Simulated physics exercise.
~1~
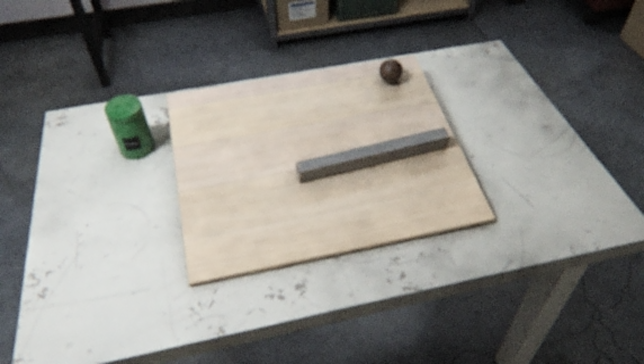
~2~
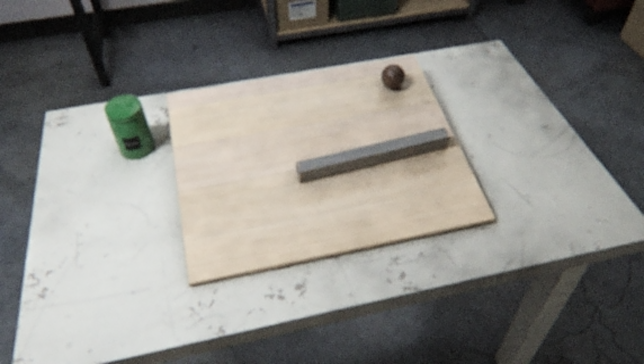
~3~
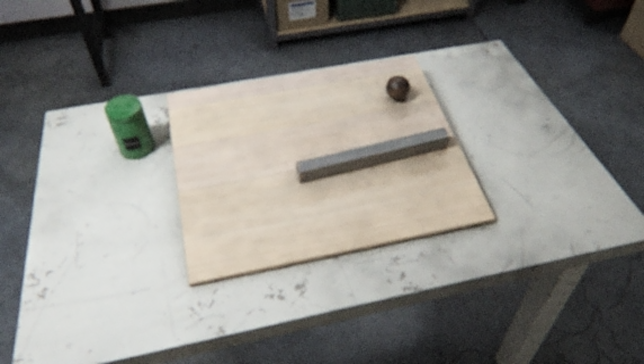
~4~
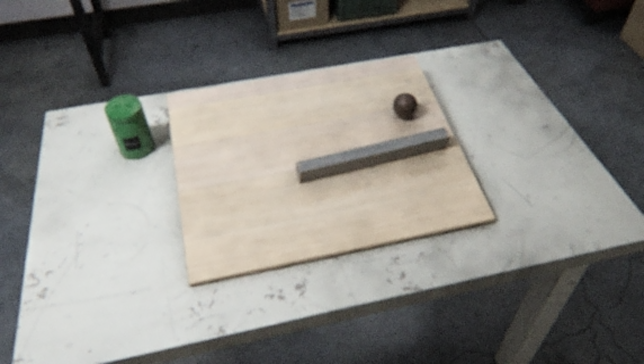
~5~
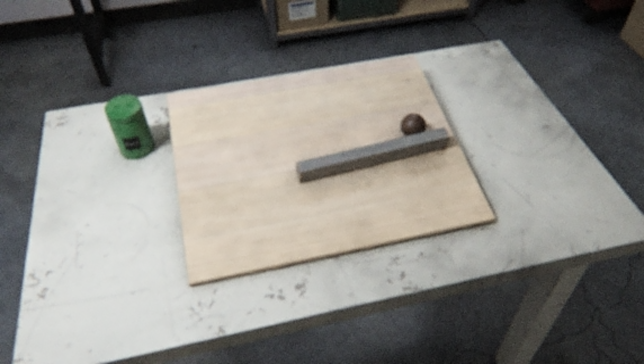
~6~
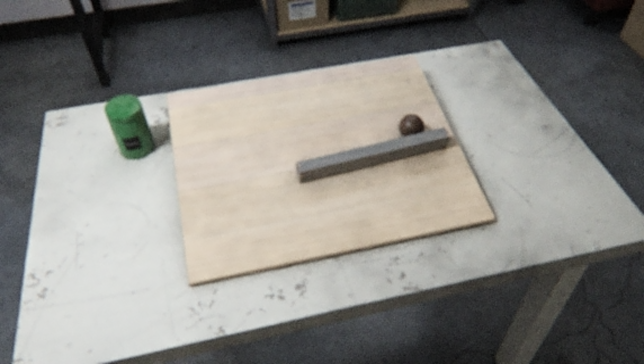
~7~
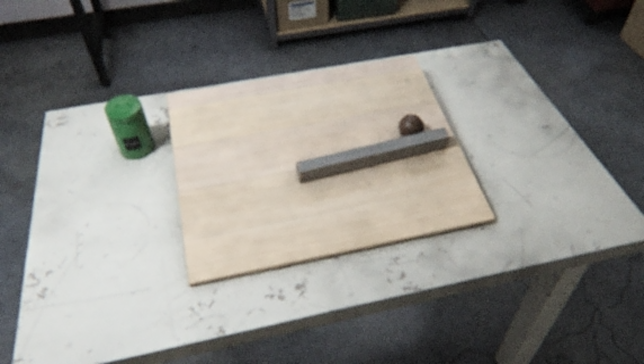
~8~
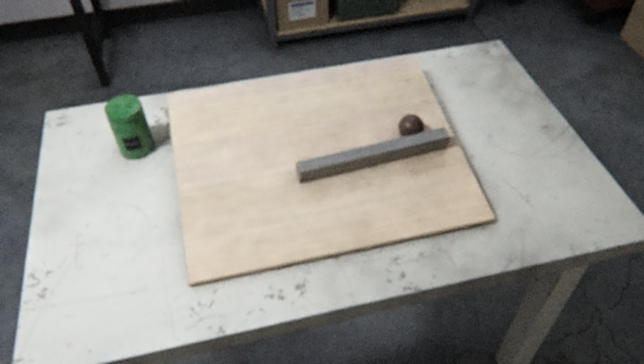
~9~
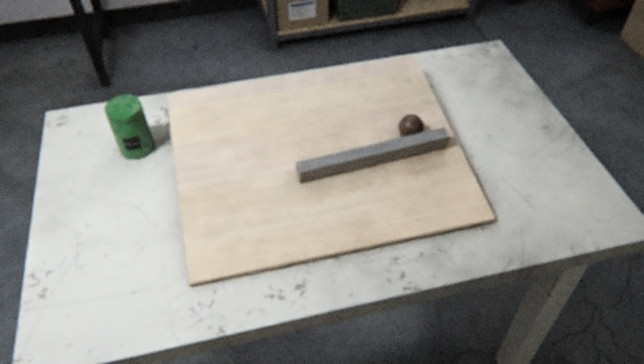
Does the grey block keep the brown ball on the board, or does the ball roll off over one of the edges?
The grey block keeps it on the board. The ball rolls down against the block near its right end and stays there, so it does not go over any edge.
